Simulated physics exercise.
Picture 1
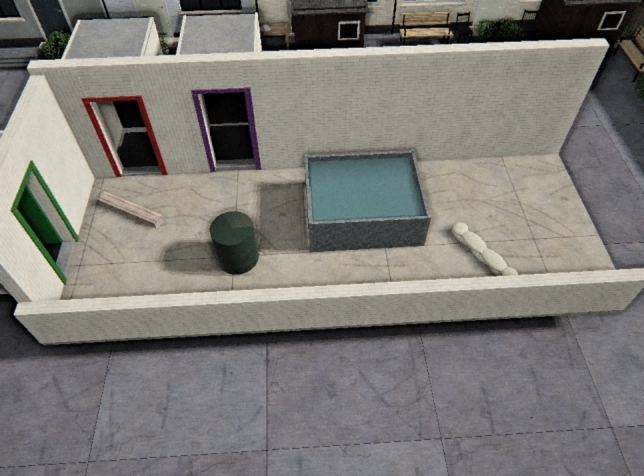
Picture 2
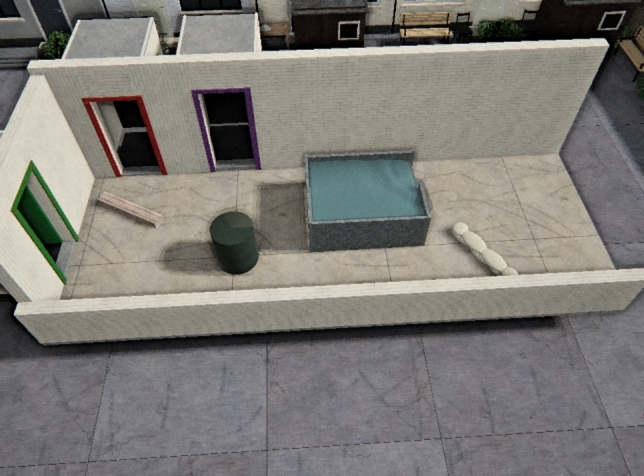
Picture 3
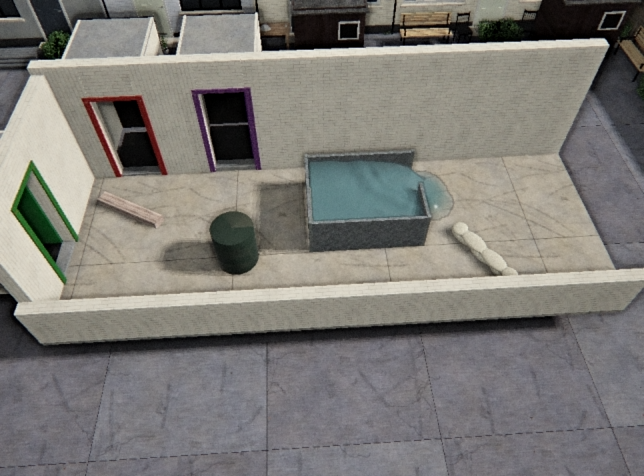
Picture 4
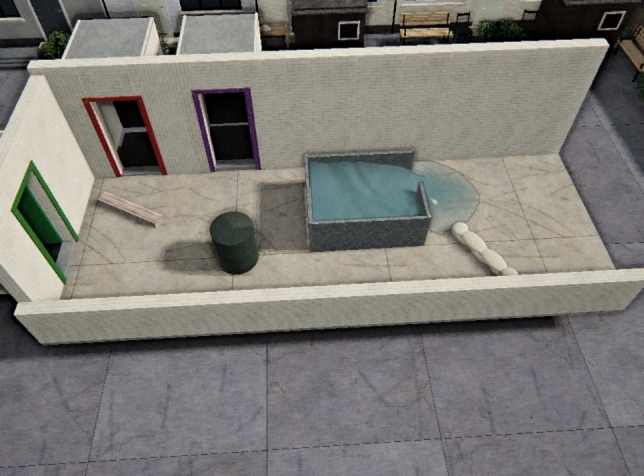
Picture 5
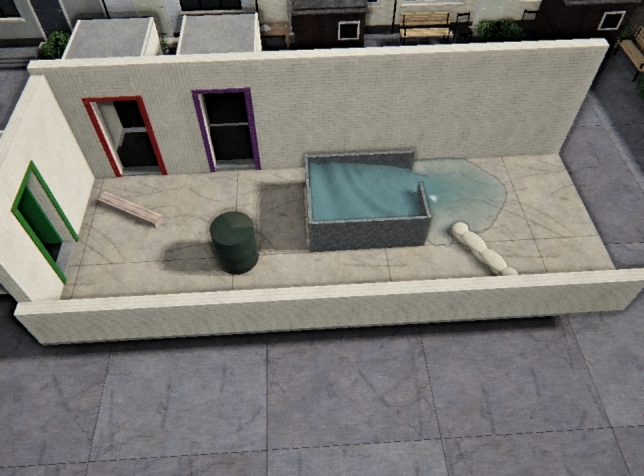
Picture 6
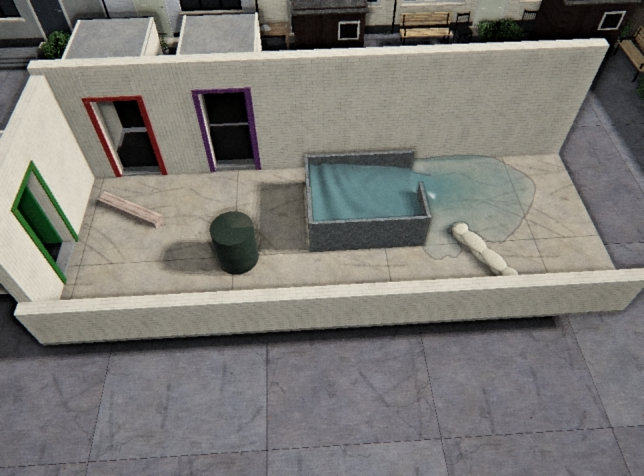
To begin with, still water fills a gray tank in a walled passage, with a dark green barrel to its left. Then water pours through a gap at the tank's right side and spreads rightward in a widening, clear sheet across the paved floor, reaching around the pale, lumpy barrier.
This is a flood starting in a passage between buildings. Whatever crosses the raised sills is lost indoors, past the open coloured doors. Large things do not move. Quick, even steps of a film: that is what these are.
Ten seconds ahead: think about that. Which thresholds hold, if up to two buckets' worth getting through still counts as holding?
The red door holds; the green door holds; the purple door holds.
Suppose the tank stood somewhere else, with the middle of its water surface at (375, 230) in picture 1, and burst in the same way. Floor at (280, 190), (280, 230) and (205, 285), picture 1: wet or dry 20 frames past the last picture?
So, in the order given, I'd say unaffected, unaffected, unaffected.
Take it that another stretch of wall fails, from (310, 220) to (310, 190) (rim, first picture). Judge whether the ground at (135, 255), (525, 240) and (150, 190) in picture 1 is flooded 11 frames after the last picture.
Submerged, bone-dry, submerged.
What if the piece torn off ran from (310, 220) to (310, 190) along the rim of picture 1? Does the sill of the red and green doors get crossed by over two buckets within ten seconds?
For the red door, it overshoots; for the green door, it overshoots.
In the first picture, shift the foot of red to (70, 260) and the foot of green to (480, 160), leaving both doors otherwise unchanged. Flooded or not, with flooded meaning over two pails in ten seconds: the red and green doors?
So the red door ends up below and the green door ends up above.
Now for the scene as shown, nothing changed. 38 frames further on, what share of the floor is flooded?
My guess is around 35 in a hundred.
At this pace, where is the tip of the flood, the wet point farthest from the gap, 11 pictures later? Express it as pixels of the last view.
The farthest point of the front sits at (612, 290).
A moment on, water covers 25 % of the floor; the red door not reached, the green door not reached, the purple door not reached.
Next, water covers 30 % of the floor; the red door not reached, the green door not reached, the purple door not reached.
Then, water covers 35 % of the floor; the red door not reached, the green door not reached, the purple door not reached.
Later, water covers 35 % of the floor; the red door not reached, the green door not reached, the purple door wet at the sill, nothing in.
In the end, water covers 35 % of the floor; the red door not reached, the green door not reached, the purple door wet at the sill, nothing in.
